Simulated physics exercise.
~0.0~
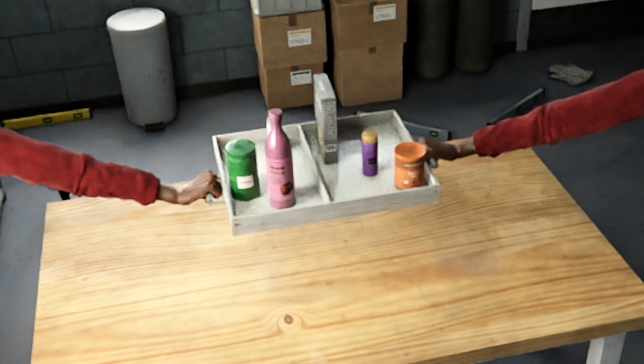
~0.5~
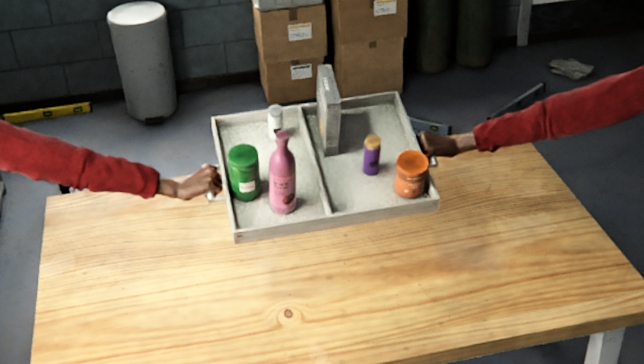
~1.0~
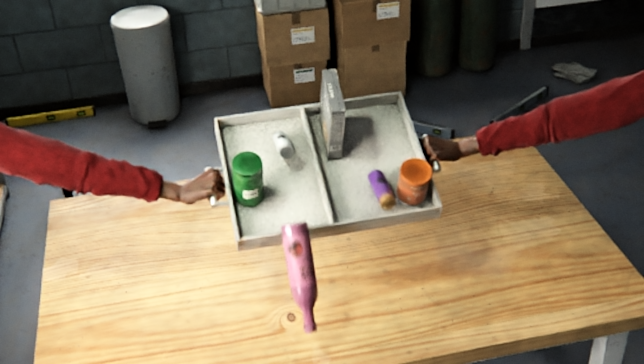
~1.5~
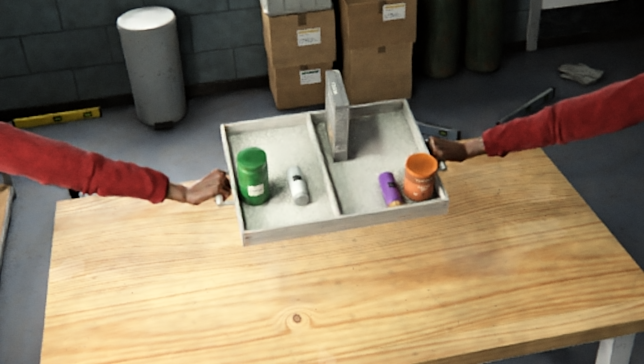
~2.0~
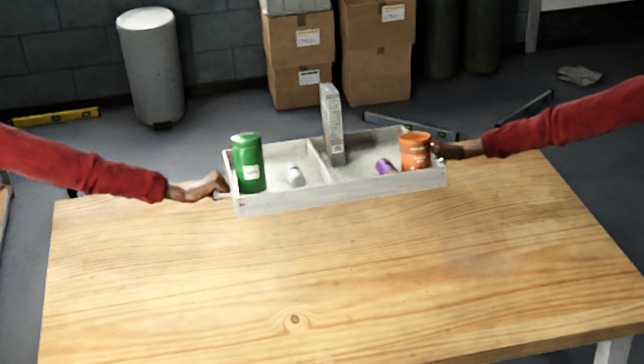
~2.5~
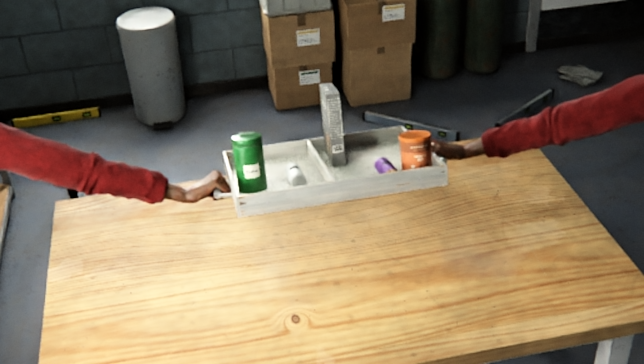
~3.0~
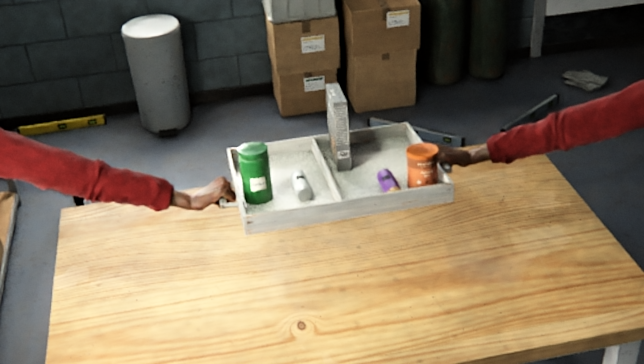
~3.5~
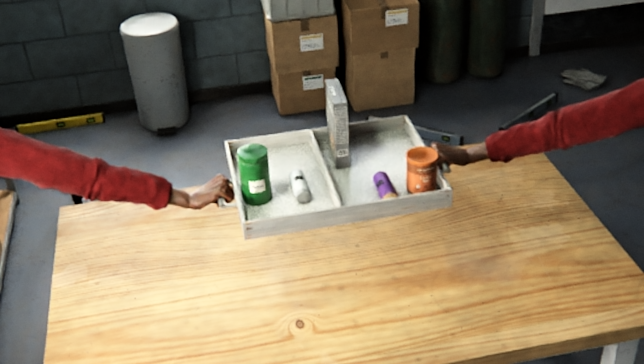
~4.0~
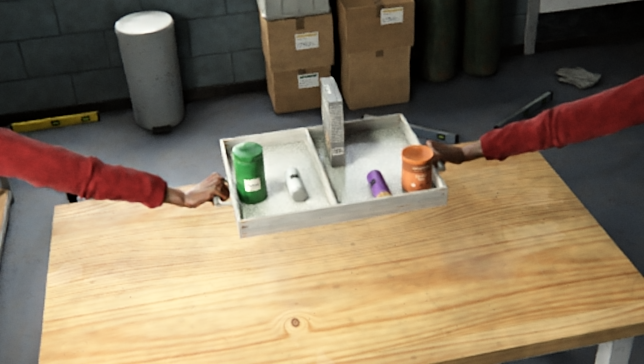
The clip opens on two red-sleeved arms holding a divided, pale tray above a wooden table, with a green jar, pink bottle, small white shaker, grey packet, purple shaker and orange tin standing in it. The hands tip the near edge down, and the containers begin to lean. The pink bottle pitches over the near rim, upside down, while the white and purple shakers topple. The tray then tilts the other way before coming back towards level. At the end, the bottle is out of sight, both shakers lie on their sides, and the jar, packet and tin remain upright.
